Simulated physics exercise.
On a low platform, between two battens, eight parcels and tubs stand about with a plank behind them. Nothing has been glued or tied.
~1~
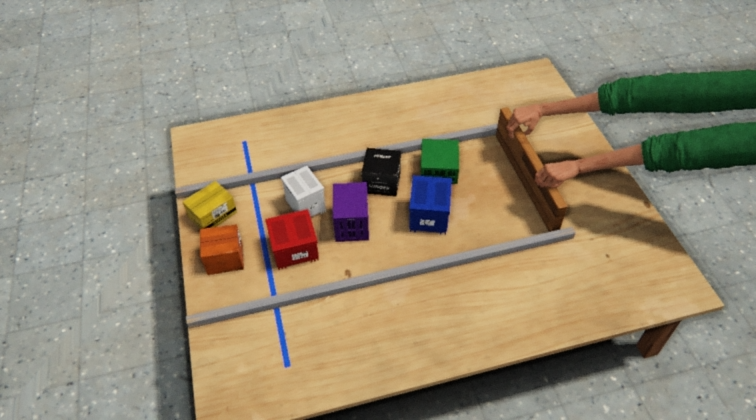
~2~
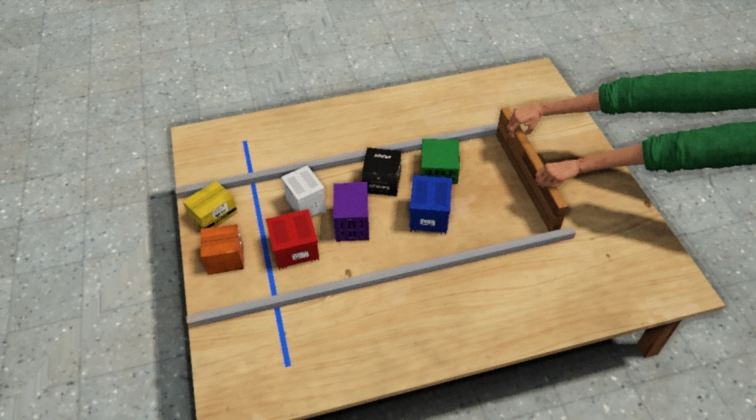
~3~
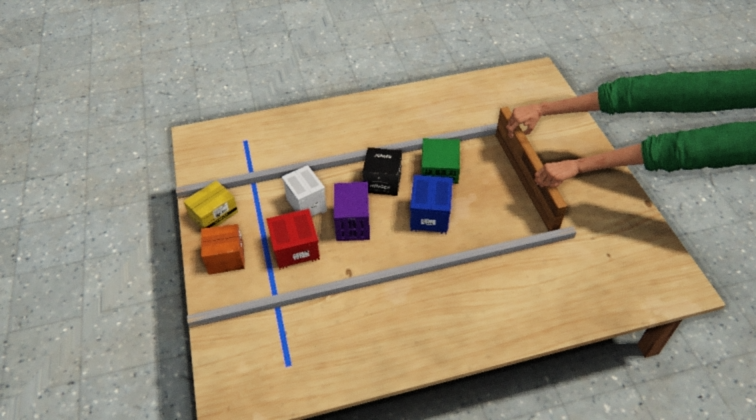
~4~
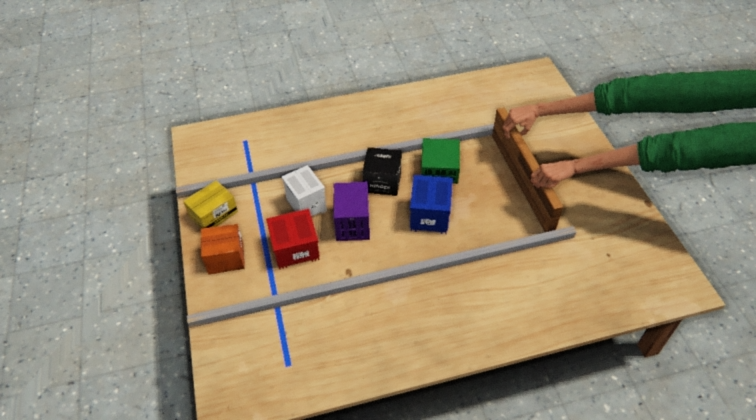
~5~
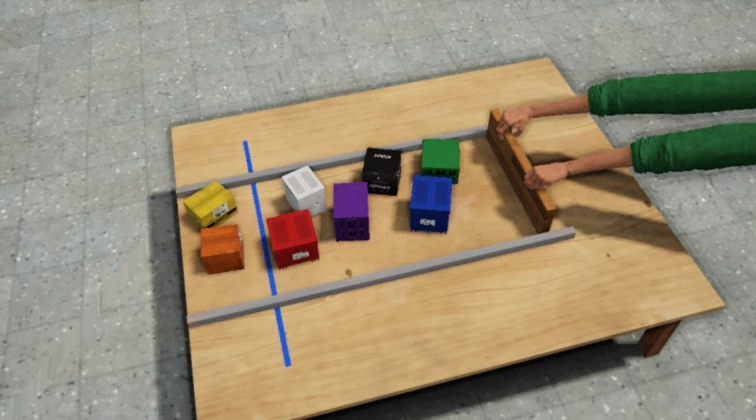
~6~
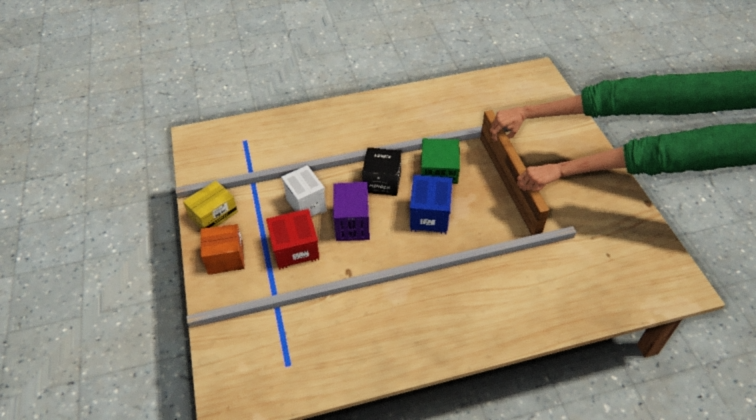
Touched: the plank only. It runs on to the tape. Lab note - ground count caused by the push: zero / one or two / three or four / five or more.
Ground count: Three or four.
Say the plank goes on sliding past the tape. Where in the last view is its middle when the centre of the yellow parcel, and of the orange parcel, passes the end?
The middle is at (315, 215) when it's the yellow parcel, and at (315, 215) when it's the orange parcel.
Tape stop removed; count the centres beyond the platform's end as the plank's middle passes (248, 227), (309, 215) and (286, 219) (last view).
Respectively 4, 2 and 2.
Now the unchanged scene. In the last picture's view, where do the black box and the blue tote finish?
For the black box it's (198, 212), and for the blue tote it's (243, 251).
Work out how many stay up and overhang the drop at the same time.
The count is 0.
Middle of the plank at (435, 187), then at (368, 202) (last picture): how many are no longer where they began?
Counting first: 3, next 6.
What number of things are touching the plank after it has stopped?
It ends up touching 2.
Soon after, none off yet; yellow parcel at rest near (211, 207); orange parcel at rest near (223, 249); red tote at rest near (293, 239).
After that, none off yet; yellow parcel at rest near (211, 207); orange parcel at rest near (223, 249); red tote displaced a little near (287, 242).
And then, none off yet; yellow parcel displaced about its own width near (177, 211); orange parcel displaced about its own width near (177, 259); red tote displaced well along near (219, 256).
In the end, the number that fall off is three or four; gone, white tote, red tote, orange parcel and yellow parcel.
